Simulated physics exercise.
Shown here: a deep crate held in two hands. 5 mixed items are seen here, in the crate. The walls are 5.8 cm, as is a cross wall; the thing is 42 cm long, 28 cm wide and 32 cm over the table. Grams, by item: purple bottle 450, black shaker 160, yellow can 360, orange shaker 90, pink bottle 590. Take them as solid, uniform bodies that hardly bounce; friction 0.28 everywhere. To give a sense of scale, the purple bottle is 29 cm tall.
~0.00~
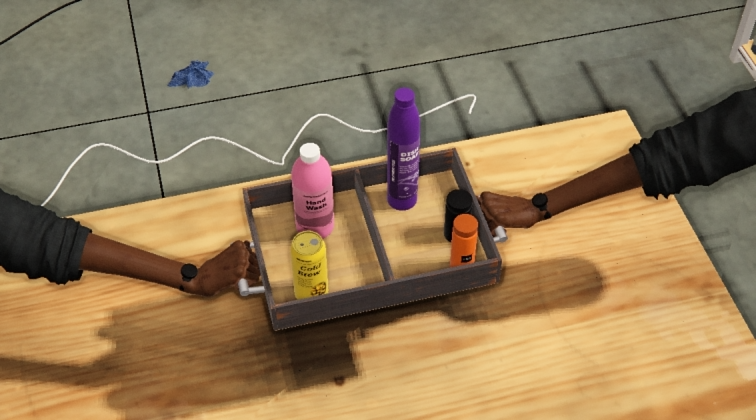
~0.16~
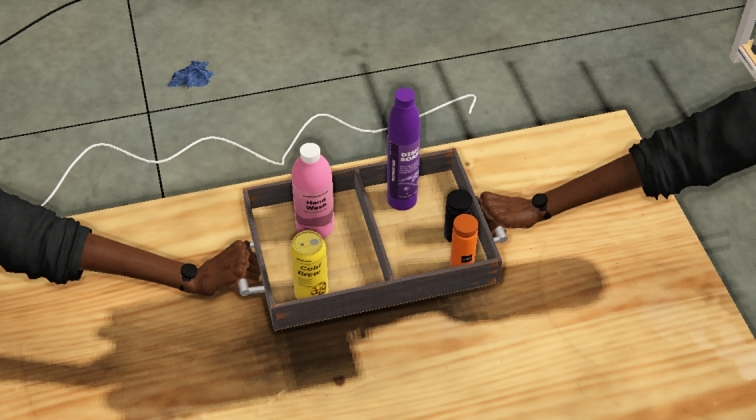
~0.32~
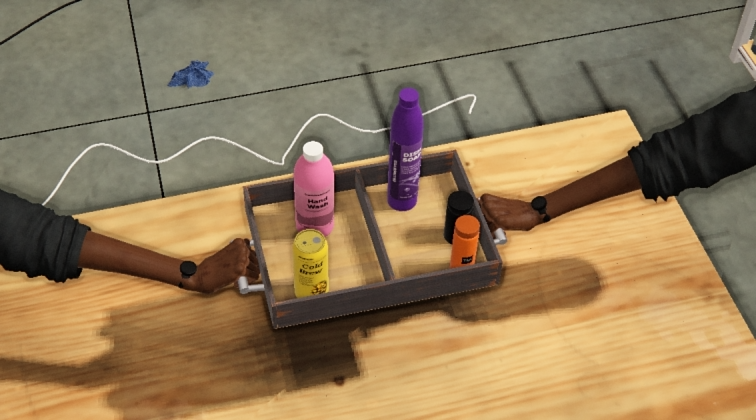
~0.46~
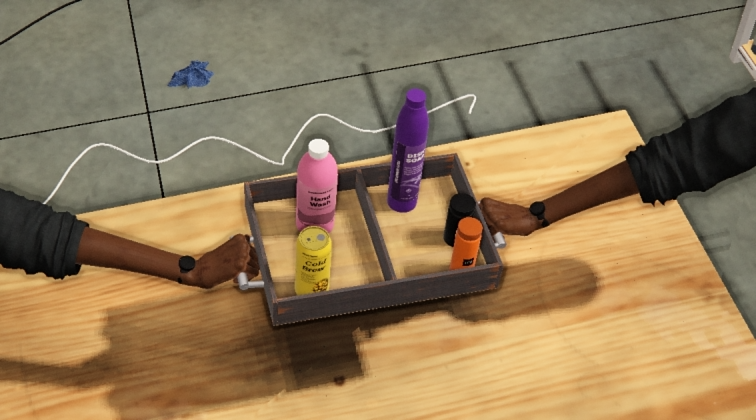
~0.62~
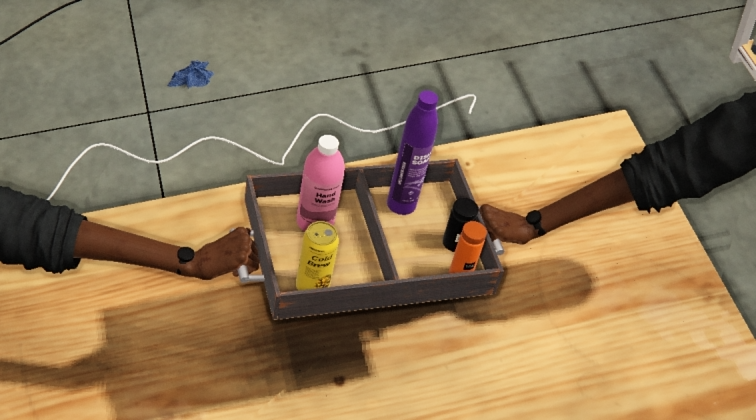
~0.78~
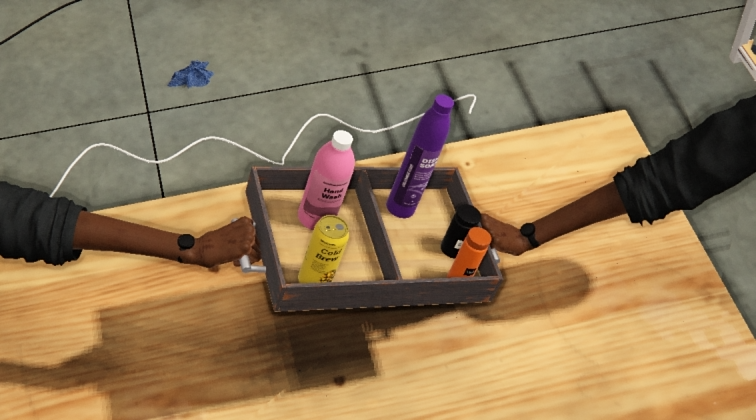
We see two hands holding a divided crate of five bottles, cans and shakers above a wooden table, level at first, then gradually tilting it right side down as the items inside lean to the right with it.
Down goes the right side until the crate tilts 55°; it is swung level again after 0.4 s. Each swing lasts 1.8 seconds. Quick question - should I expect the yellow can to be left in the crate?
No, it won't be.
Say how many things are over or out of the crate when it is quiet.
Count: 3.
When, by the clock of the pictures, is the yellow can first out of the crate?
Around 2.2 s on the clock.
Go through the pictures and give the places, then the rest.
In the first picture, crate level; yellow can (310, 270); purple bottle (403, 150).
In the second picture, crate level; orange shaker (464, 246); pink bottle (313, 189).
In the third picture, tip 2°, right side down; purple bottle (405, 150); black shaker (459, 218).
In the fourth picture, tip 4°, right side down; orange shaker (466, 249); pink bottle (317, 186).
In the fifth picture, tip 9°, right side down; purple bottle (414, 153); black shaker (460, 225).
In the sixth picture, tip 16°, right side down; yellow can (323, 256); orange shaker (469, 259).
After 1.28 s, tip 42°, right side down; purple bottle now out of the crate; yellow can 12° off its base near (403, 251); pink bottle 31° off its base.
After 2.18 s, tip 55°, right side down; yellow can upside down near (465, 278); pink bottle upside down; black shaker 18° off its base.
After 2.98 s, tip 39°, right side down; yellow can and pink bottle now out of the crate; orange shaker moved 3 cm; black shaker moved 3 cm.
After 3.38 s, tip 18°, right side down; orange shaker moved 3 cm; black shaker moved 3 cm.
In the end (4.5 s), out of the crate, purple bottle, yellow can and pink bottle; the other 2 under 5 cm from the start. In the last view, yellow can near (516, 308).
